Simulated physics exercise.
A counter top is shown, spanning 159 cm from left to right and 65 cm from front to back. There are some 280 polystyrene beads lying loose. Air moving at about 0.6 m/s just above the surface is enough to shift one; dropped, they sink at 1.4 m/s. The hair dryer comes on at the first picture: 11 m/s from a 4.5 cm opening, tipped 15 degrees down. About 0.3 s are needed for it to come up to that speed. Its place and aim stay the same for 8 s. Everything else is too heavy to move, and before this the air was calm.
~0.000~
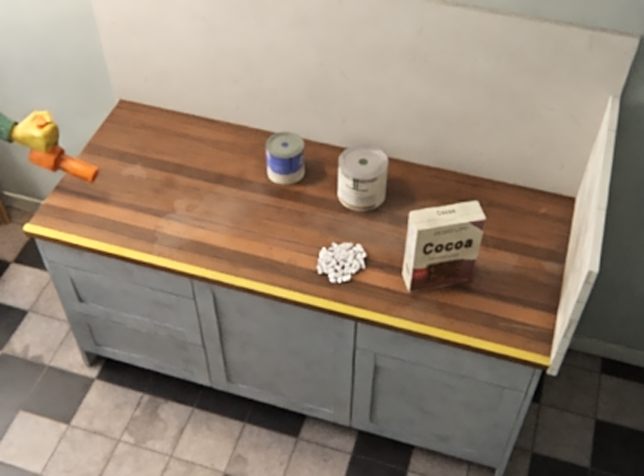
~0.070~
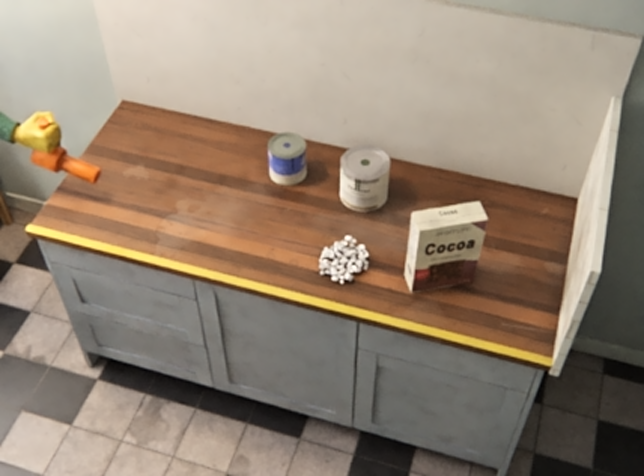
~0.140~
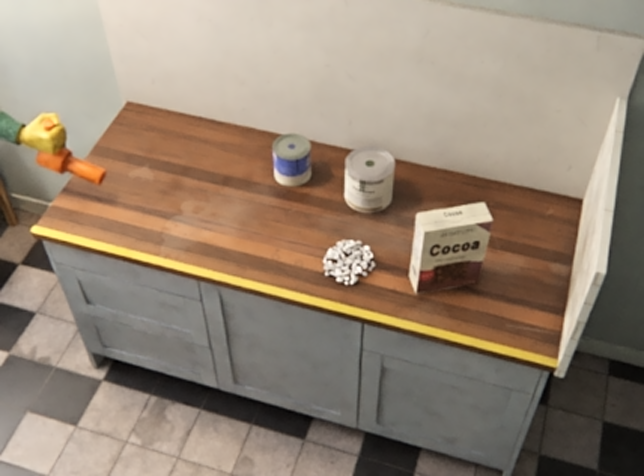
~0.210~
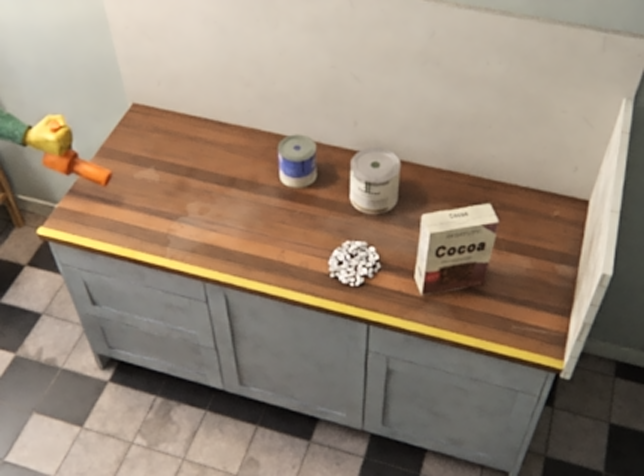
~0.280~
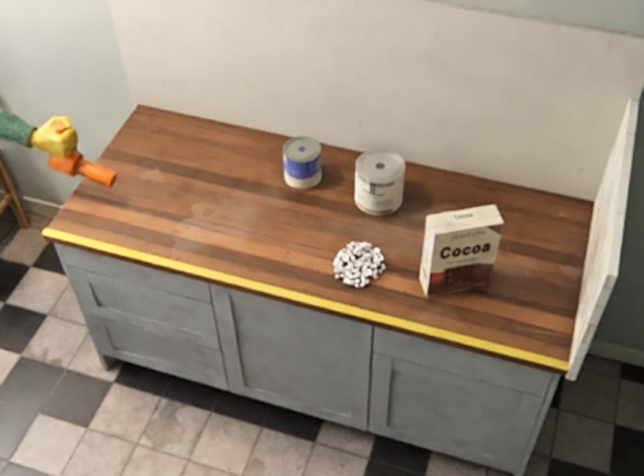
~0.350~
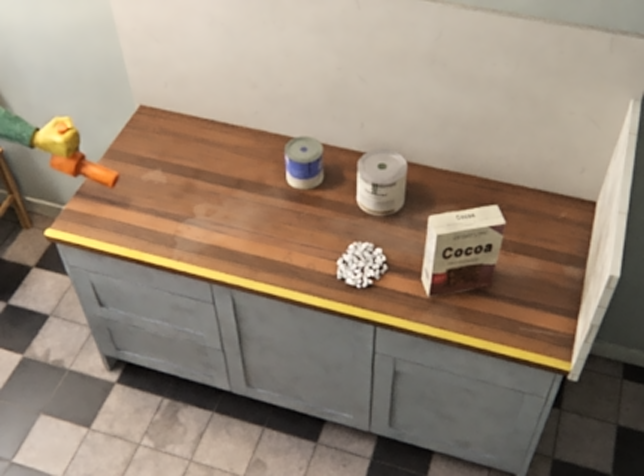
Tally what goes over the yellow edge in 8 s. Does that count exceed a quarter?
Over the limit.
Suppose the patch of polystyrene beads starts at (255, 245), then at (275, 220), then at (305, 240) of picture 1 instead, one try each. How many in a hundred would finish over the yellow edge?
80, 15 and 40 in a hundred, respectively.
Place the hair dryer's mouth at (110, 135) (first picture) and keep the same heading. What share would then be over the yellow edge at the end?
It would come out near 90 in a hundred.
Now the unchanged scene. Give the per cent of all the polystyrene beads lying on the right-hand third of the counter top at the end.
Around 20 per cent.
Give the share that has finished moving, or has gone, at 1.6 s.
It comes to some 50 per cent.
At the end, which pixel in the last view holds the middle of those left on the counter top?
I'd put it close to (499, 181) in the last view.
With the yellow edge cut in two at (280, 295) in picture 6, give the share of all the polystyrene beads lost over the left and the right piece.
Estimate: Left ~ 0 %; right ~ 70 %.
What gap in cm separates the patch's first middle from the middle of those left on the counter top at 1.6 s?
Roughly 60 centimetres.
After 1.6 s, 53 % are on the move or not yet settled, 52 % are over the yellow edge; the middle of those still in play is near (578, 318).
After 2.6 s, 27 % are on the move or not yet settled, 67 % are over the yellow edge; the middle of those still in play is near (594, 202).
After 4.4 s, 21 % are on the move or not yet settled, 70 % are over the yellow edge; the middle of those still in play is near (594, 200).
After 8.0 s, at the end, 72 % are over the yellow edge; the middle of those still in play is near (499, 181).
